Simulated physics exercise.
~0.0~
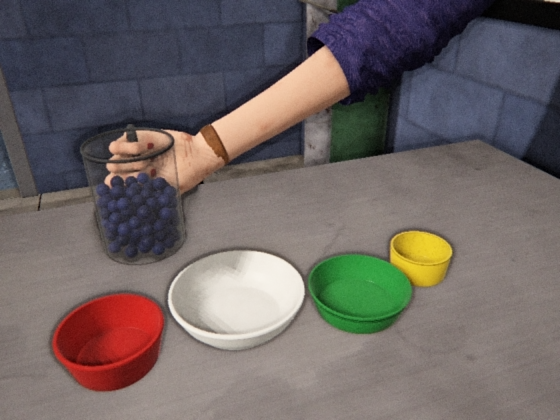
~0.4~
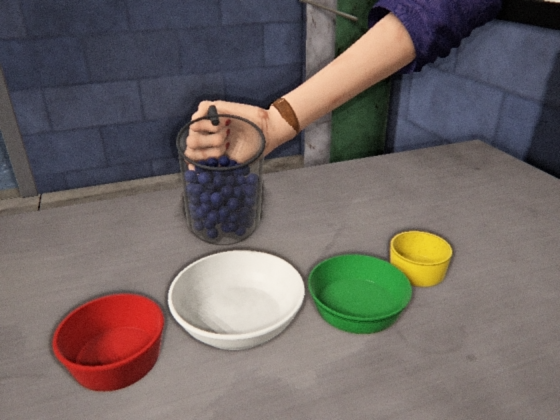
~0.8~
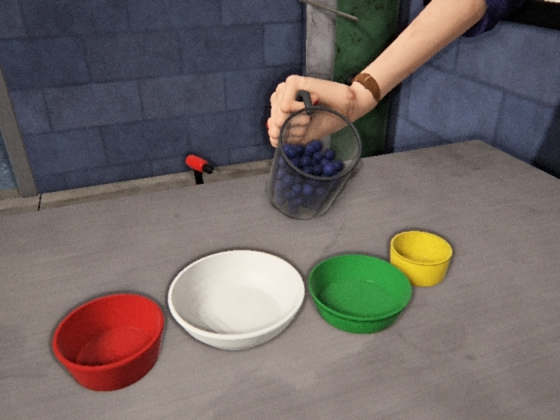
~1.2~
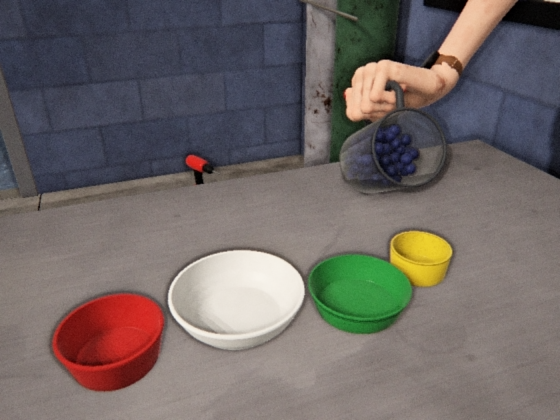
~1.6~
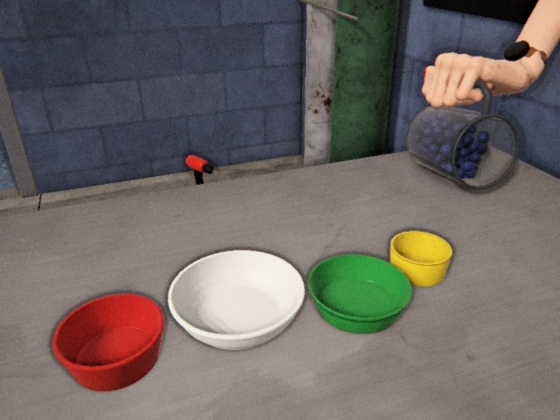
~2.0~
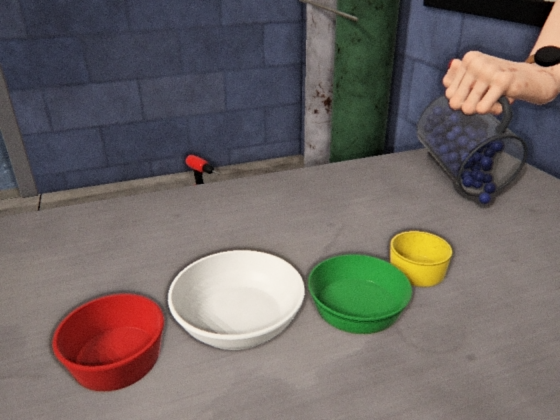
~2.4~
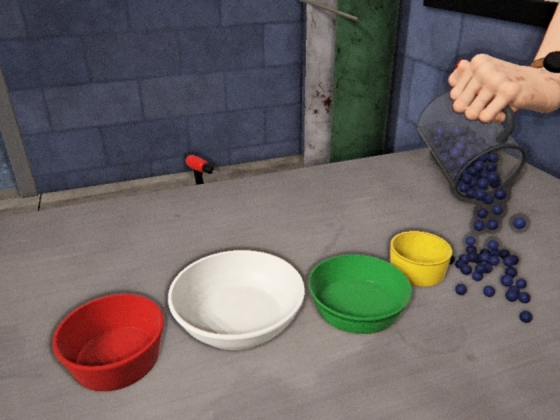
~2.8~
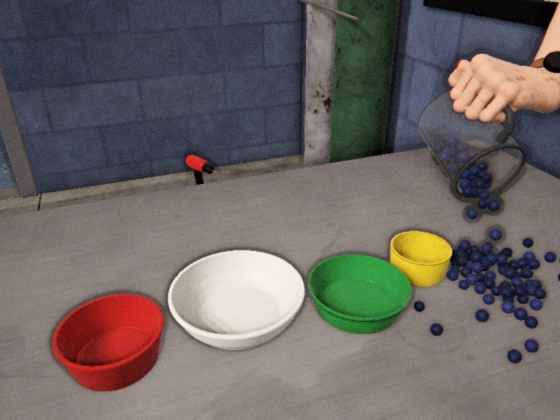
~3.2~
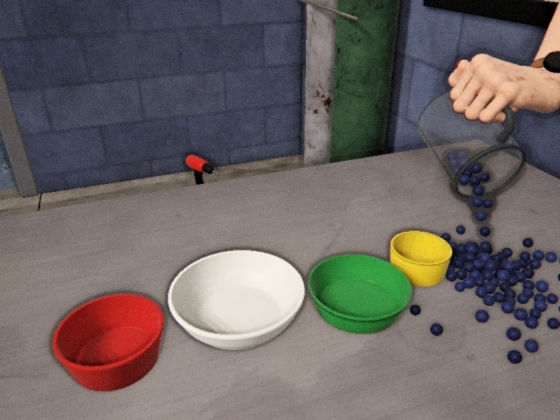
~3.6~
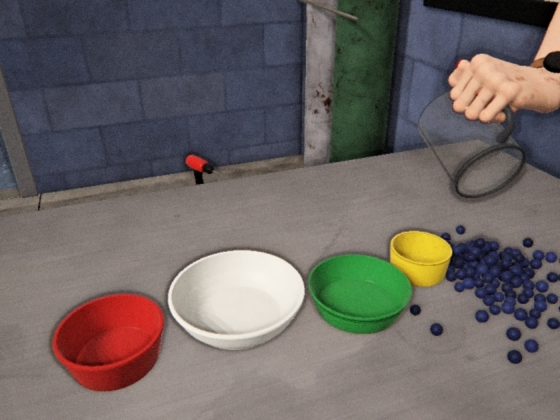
A hand reaching in from the upper right holds a clear cup full of dark blueberries over a grey table, seen from slightly above by a still camera, with a blue block wall behind. Across the table sit a red dish at left, a white bowl, a green dish and a small yellow dish at right. The hand carries the cup rightward behind them, tipping it steadily as it goes. Beyond the yellow dish, the berries pour out and scatter over the tabletop. The cup ends up empty and tilted, all four containers stay empty, and the blueberries lie spread beside the yellow dish.
